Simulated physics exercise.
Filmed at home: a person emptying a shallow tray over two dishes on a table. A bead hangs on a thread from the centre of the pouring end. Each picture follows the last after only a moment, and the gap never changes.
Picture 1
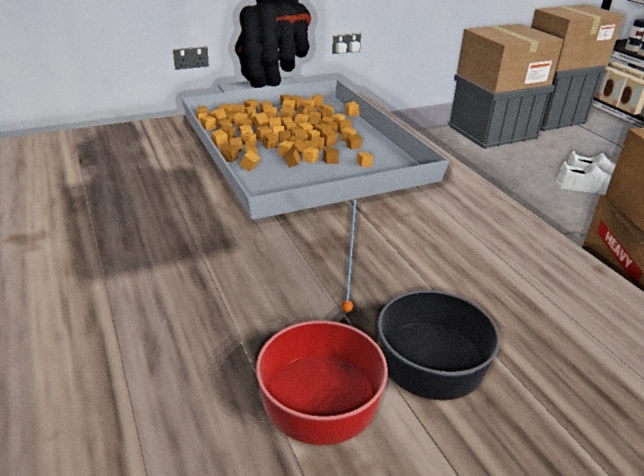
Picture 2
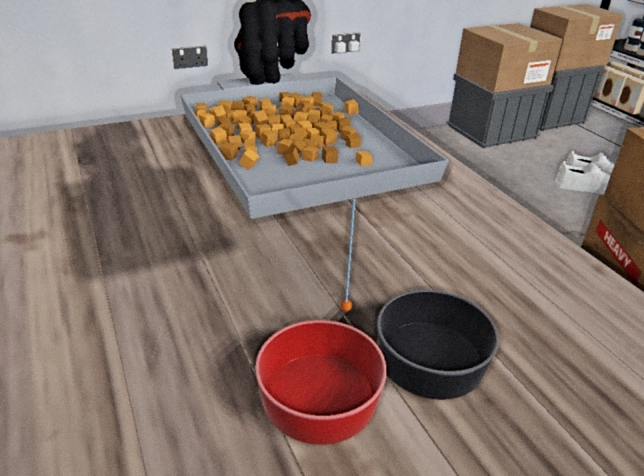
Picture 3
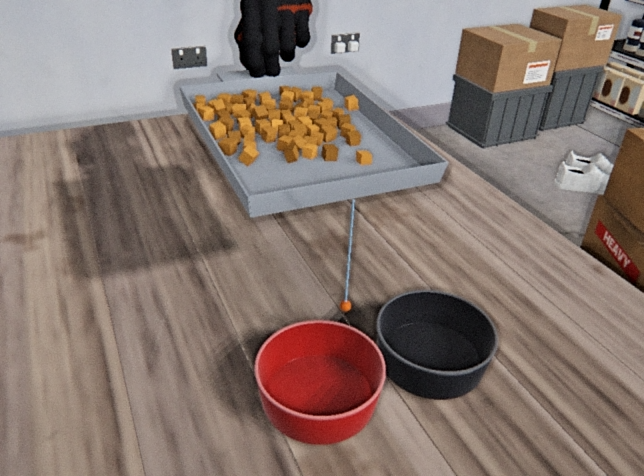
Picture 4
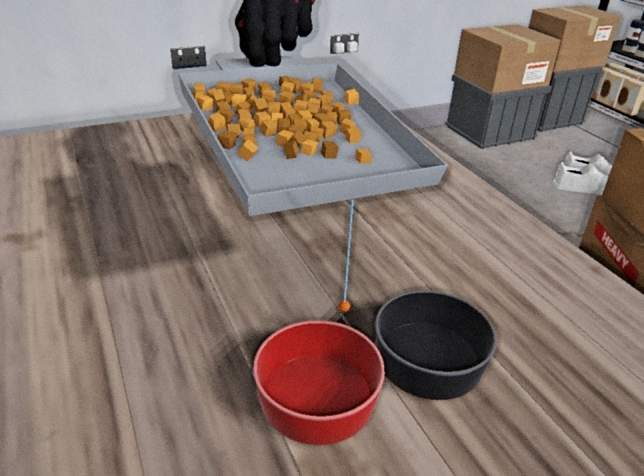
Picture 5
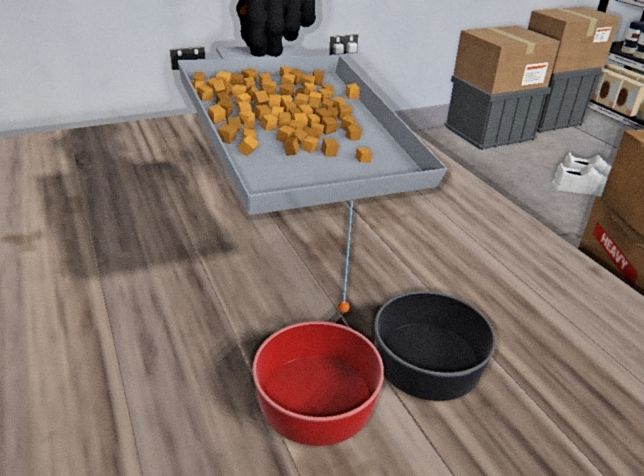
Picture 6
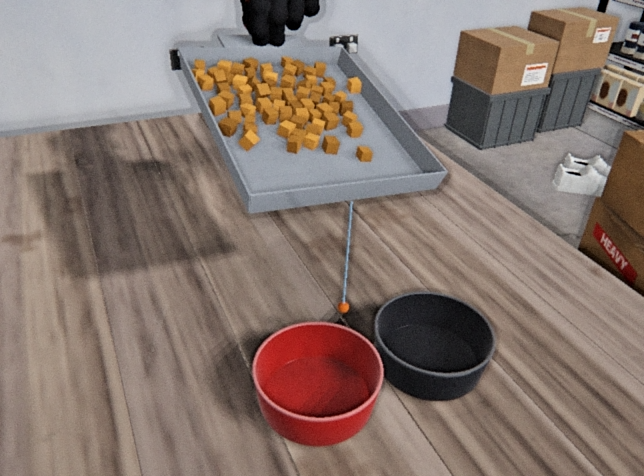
Black-gloved hand slightly raising the far end of a grey tray of orange-brown cubes above a red dish and a black dish.
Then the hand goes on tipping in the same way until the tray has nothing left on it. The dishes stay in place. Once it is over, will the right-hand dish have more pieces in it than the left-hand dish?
Yes.
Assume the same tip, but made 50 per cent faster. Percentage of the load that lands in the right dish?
Some 70 per cent.
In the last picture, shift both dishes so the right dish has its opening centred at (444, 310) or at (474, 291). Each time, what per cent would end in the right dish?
I'd say about 40 percent, followed by about 20 percent.
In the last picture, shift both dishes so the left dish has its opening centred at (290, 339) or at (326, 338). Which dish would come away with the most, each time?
One: The dish on the right. Two: The right-hand dish.
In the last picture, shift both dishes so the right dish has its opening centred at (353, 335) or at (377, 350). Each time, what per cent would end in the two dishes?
First case 20 in a hundred, second case 40 in a hundred.
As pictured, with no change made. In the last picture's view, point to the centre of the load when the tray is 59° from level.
In the last view the centre sits at roughly (377, 147).
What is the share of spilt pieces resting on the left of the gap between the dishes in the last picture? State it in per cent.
About 30 percent of the spill.
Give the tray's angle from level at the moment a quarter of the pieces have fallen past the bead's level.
Around 115°, give or take.
Soon after the last picture, tray tipped steeply; nearly all on the tray; a stray few in the right dish; a small part in the air.
A little later, tray tipped right over; most on the tray; a stray few in the left dish; a small part in the right dish; a small part outside both.
Later still, tray tipped past a quarter turn; a small part in the left dish; about two thirds in the right dish; about a quarter outside both.
At rest, tray tipped past a quarter turn; a small part in the left dish; about two thirds in the right dish; about a quarter outside both.
